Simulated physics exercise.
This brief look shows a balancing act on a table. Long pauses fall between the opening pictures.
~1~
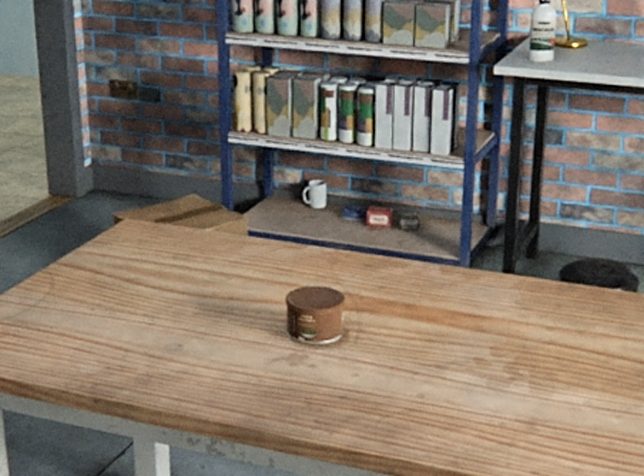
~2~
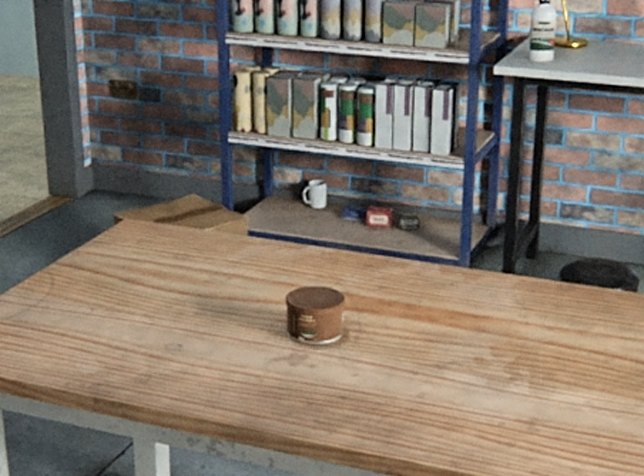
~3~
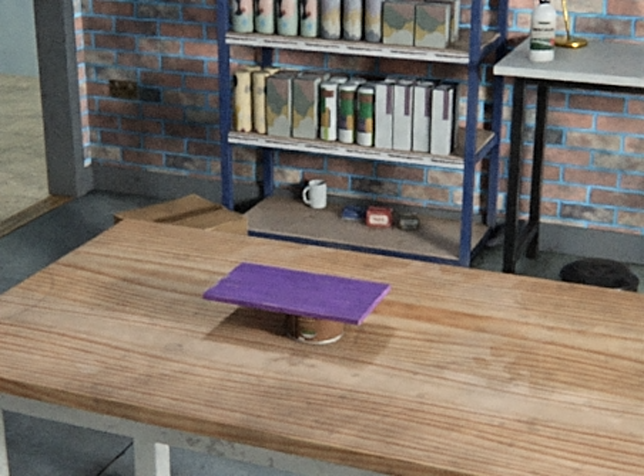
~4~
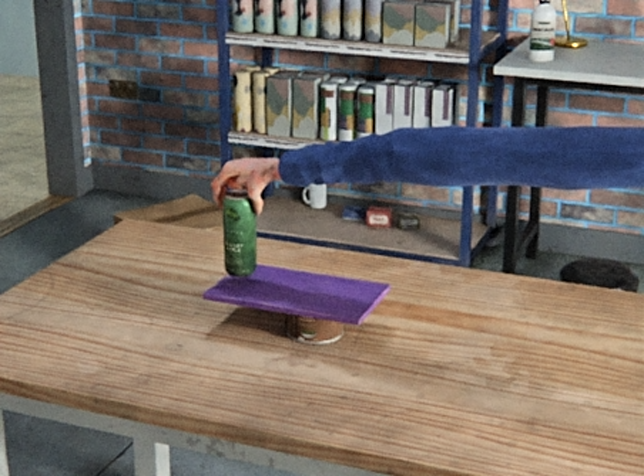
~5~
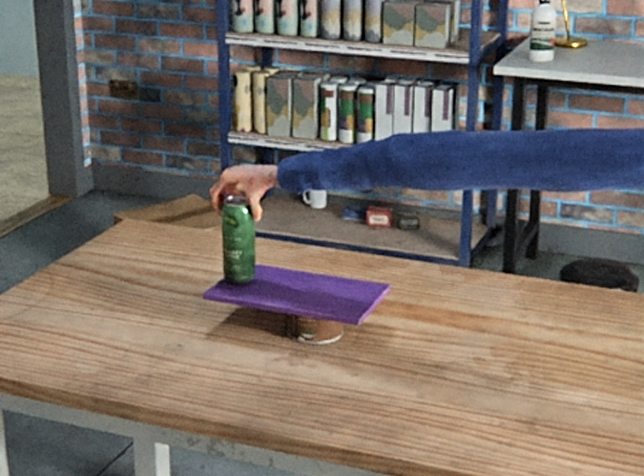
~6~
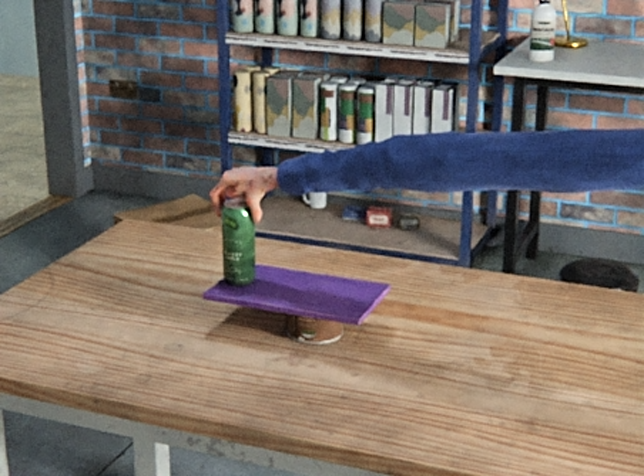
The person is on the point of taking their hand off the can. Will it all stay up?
I expect the stack to come down, at least in part.
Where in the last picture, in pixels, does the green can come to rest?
End position: Approximately (163, 290).
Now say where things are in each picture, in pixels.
In the first frame, the last thing is not in view yet.
In the second frame, the last thing is not in view yet.
In the third frame, the last thing is not in view yet; purple board (298, 292).
The fourth frame shows on its way; green can (240, 234); purple board (298, 292).
The fifth frame shows set down, still held; green can (239, 240); purple board (298, 292).
The sixth frame shows set down, still held; green can (239, 243); purple board (298, 292).
Then, 0.30 s later than the last frame, green can now fallen; purple board tilted by 32°.
Then, 0.40 s later than the last frame, purple board tilted by 28°.
Then, 0.50 s later than the last frame, purple board tilted by 12°.
Then, 1.10 s later than the last frame, purple board tilted by 21°.
When it is over, fallen, green can; moved from the start, purple board; brown tub as before. End places, in pixels of the last picture, green can near (163, 290). The stack comes apart.
